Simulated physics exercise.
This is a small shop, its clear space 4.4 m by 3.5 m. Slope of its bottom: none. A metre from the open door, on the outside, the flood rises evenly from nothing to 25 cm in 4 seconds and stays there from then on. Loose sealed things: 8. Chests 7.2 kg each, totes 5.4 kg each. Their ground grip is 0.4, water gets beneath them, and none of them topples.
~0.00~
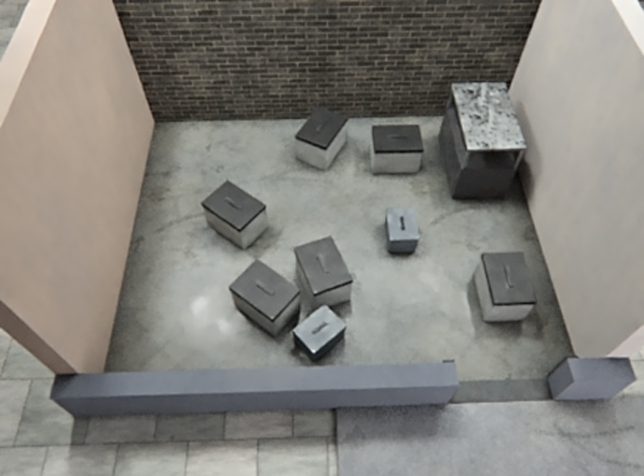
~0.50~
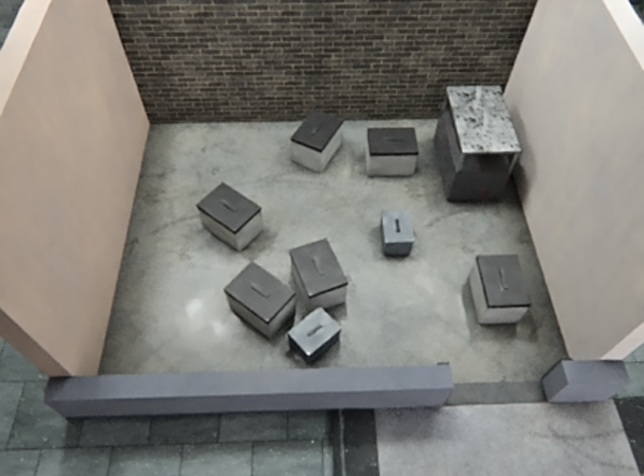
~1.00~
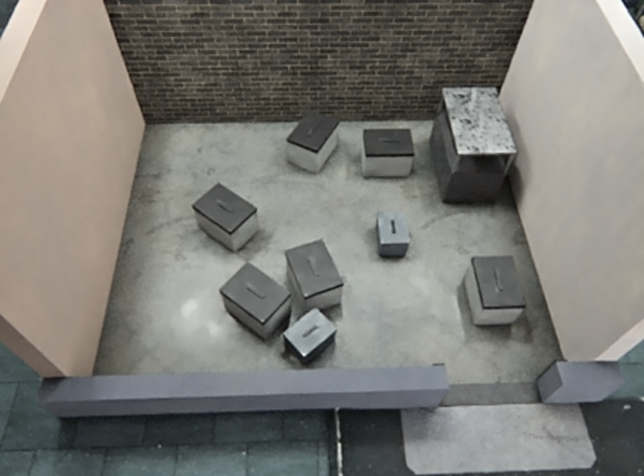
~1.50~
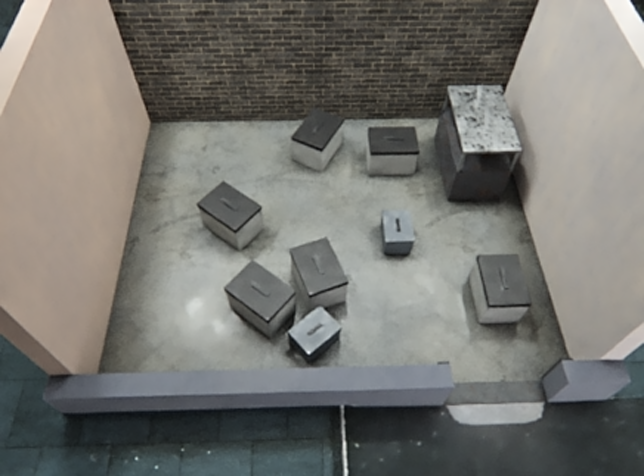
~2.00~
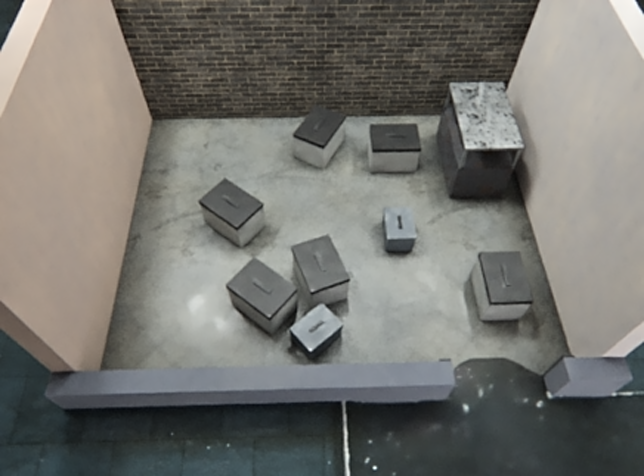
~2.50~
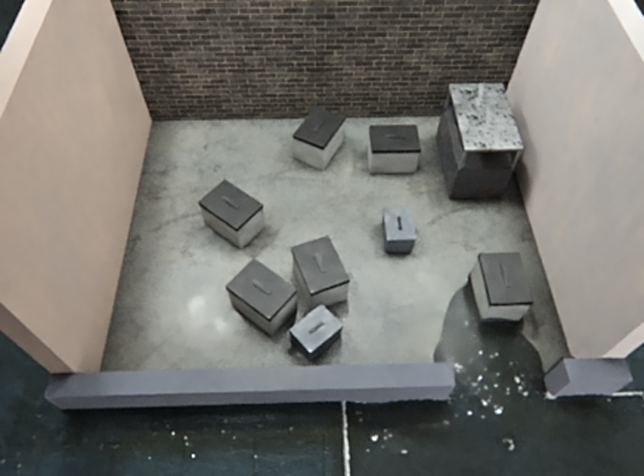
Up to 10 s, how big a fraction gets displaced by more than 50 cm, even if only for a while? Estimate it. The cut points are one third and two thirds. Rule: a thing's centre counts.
It falls between one third and two thirds.
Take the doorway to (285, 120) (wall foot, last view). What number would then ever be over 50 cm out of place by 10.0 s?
Result: 7.
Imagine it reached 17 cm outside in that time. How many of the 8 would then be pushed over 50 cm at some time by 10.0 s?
I count 4 of them in that case.
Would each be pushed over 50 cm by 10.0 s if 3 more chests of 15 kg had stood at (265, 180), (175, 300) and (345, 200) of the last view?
For each in turn I get a greater distance, a smaller distance and a greater distance.
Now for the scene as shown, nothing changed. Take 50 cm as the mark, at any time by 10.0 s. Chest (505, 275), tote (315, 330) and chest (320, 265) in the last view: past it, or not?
Same order as the question: Greater, smaller, smaller.
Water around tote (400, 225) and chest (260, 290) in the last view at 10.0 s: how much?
About 8 and 3 cm.
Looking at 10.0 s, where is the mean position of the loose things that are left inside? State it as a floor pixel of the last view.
Near (240, 264).
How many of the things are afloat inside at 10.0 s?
The count is 5.
After 3.5 s 1 of 8 are over 50 cm from their spots; 0 afloat.
After 4.5 s 2 of 8 are over 50 cm from their spots; 1 afloat.
After 7.0 s 4 of 8 are over 50 cm from their spots; 4 afloat.
After 10.0 s 5 of 8 are over 50 cm from their spots, and 5 have been at some point; 5 afloat.
